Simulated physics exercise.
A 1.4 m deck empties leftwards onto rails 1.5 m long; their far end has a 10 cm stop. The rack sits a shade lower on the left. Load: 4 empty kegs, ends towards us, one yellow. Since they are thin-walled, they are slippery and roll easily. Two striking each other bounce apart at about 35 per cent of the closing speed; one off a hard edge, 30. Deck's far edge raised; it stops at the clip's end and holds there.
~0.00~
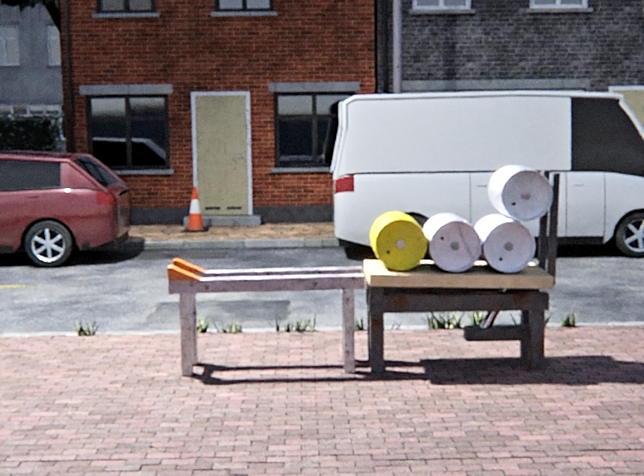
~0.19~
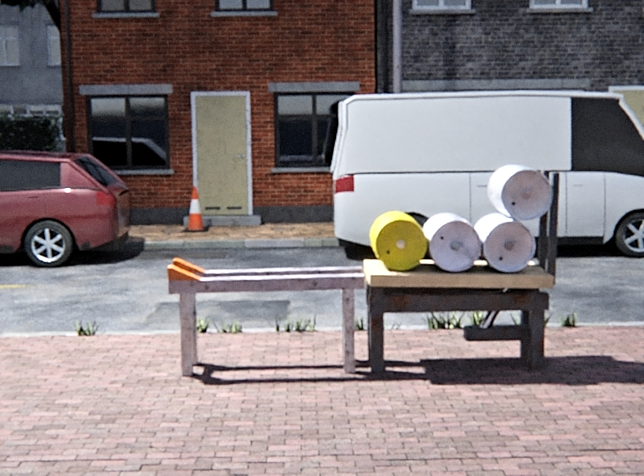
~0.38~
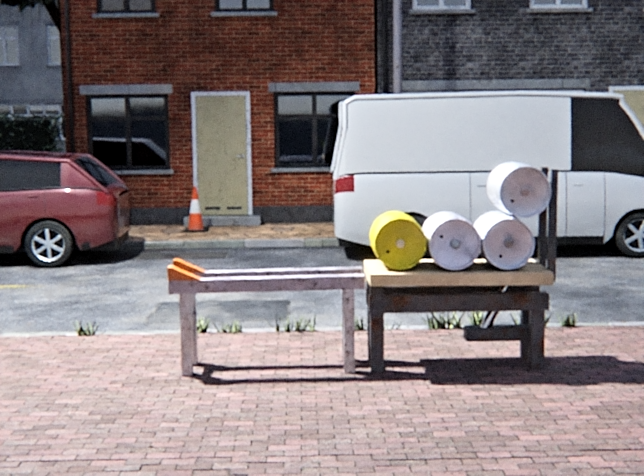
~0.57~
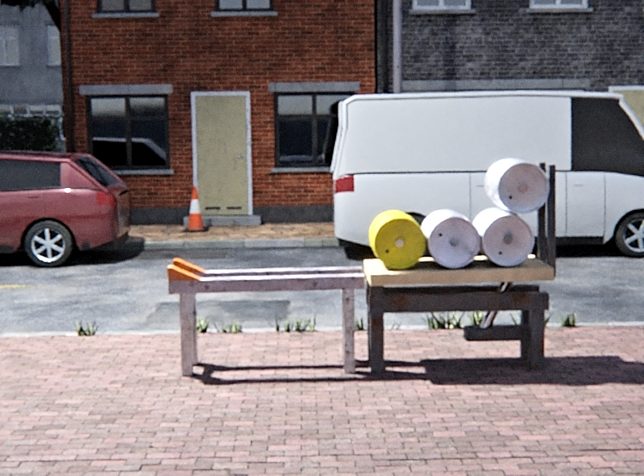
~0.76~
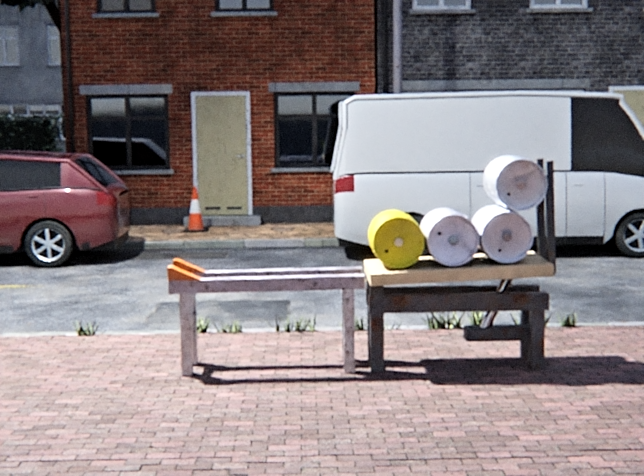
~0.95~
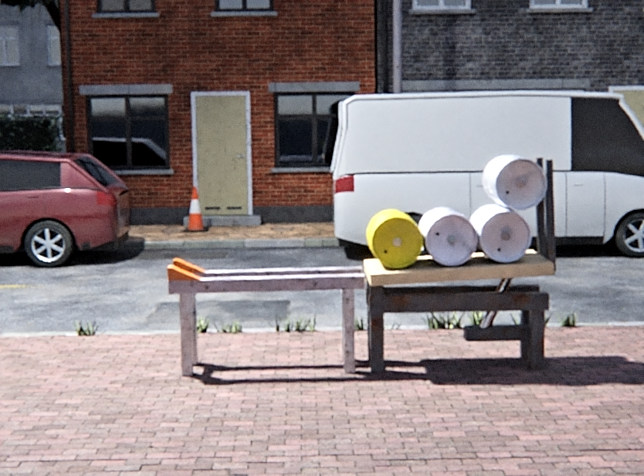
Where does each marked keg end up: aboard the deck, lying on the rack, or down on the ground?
The yellow keg ends lying on the rack.
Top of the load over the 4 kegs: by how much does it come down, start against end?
About 35 cm.
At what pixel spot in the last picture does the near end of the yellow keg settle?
In the last picture it sits near (218, 253).
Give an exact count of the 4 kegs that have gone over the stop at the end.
Altogether that makes 0.
After 1.4 s, yellow is on the deck, 15 cm from the hinge, rolling left; 0 lost over the end.
After 1.7 s, yellow is on the deck, 10 cm from the hinge, rolling left; 0 lost over the end.
After 2.2 s, yellow is on the rack, 145 cm from the rack's far end, rolling left; 0 lost over the end.
At rest (6.4 s), yellow is on the rack, 40 cm from the rack's far end; 0 lost over the end.
